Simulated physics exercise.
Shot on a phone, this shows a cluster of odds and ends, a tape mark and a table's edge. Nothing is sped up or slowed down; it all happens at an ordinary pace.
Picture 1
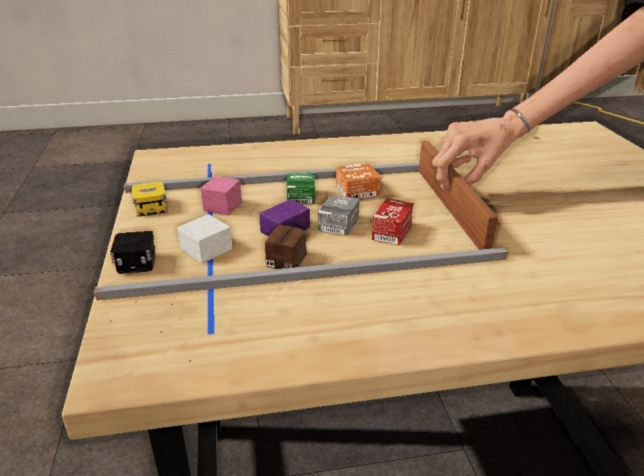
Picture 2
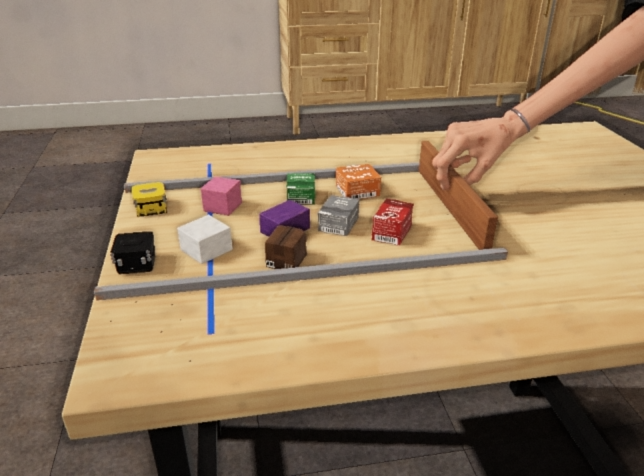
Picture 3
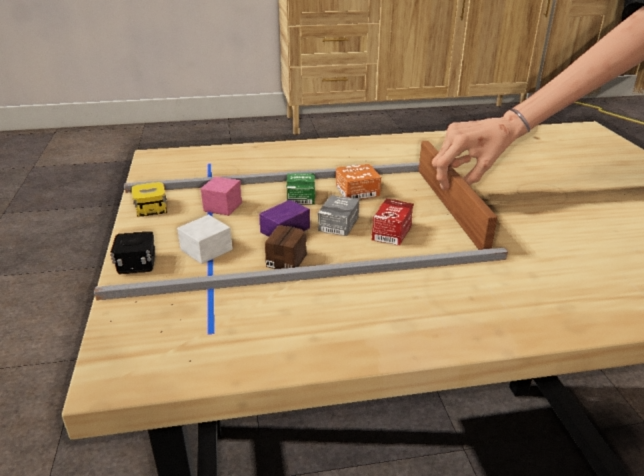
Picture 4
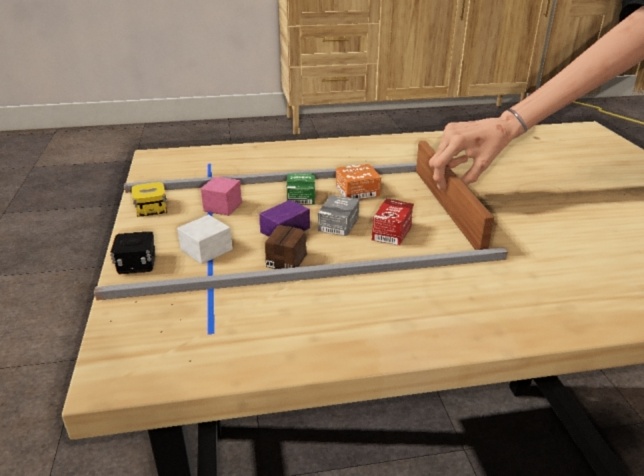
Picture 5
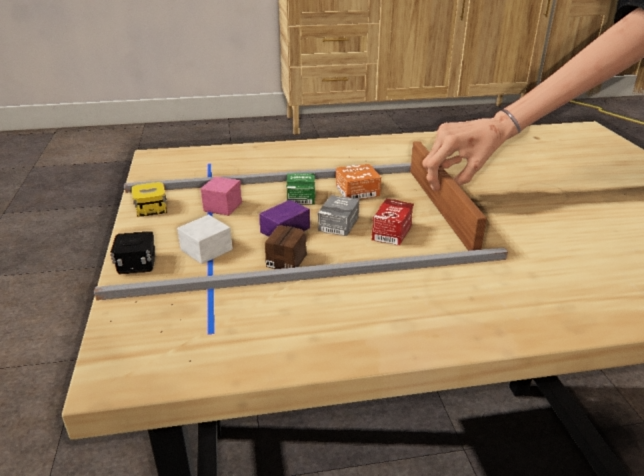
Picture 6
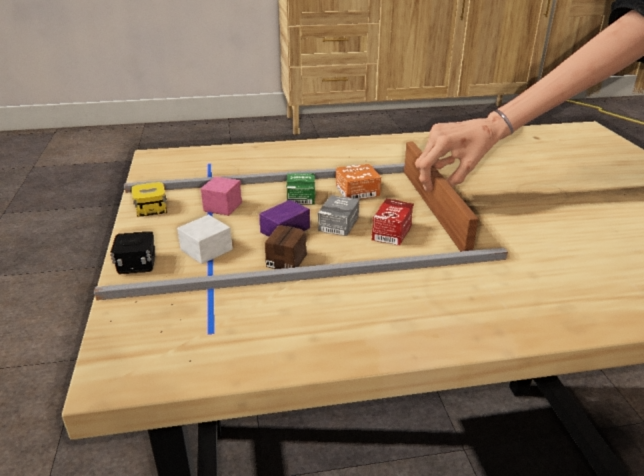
On a wooden table, a hand sliding an upright board slightly left between grey rails toward small coloured boxes that remain still.
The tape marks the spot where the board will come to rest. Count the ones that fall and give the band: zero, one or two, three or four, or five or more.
A drop or two.
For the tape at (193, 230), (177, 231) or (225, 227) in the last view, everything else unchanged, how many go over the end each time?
3, 3, 1.
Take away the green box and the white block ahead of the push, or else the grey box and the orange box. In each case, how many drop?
Result: 0 in the first case, with 0 in the second.
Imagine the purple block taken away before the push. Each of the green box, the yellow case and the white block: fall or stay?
So: The green box does not drop, the yellow case goes down, the white block does not drop.
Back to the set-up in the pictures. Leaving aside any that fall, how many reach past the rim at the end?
Overhanging ones - 2.
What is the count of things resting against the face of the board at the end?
It's 3 of them.
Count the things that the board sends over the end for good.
1.
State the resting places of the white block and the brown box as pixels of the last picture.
Listed in order, first is (143, 247) and the other is (158, 266).
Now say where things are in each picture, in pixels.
In the first frame, black case (135, 253); yellow case (150, 199); white block (205, 239); board (452, 191); tape (210, 228).
In the second frame, yellow case (150, 199); purple block (285, 221).
In the third frame, white block (205, 239); grey box (339, 215).
In the fourth frame, black case (135, 253); pink block (222, 196).
In the fifth frame, yellow case (150, 199); green box (301, 189).
In the sixth frame, black case (135, 253); yellow case (150, 199); white block (205, 239); board (435, 192); tape (210, 228).
Soon after, none off yet; black case at rest near (135, 253); yellow case at rest near (150, 199); white block at rest near (205, 239).
At rest, the number that fall off is one or two; fallen, yellow case.
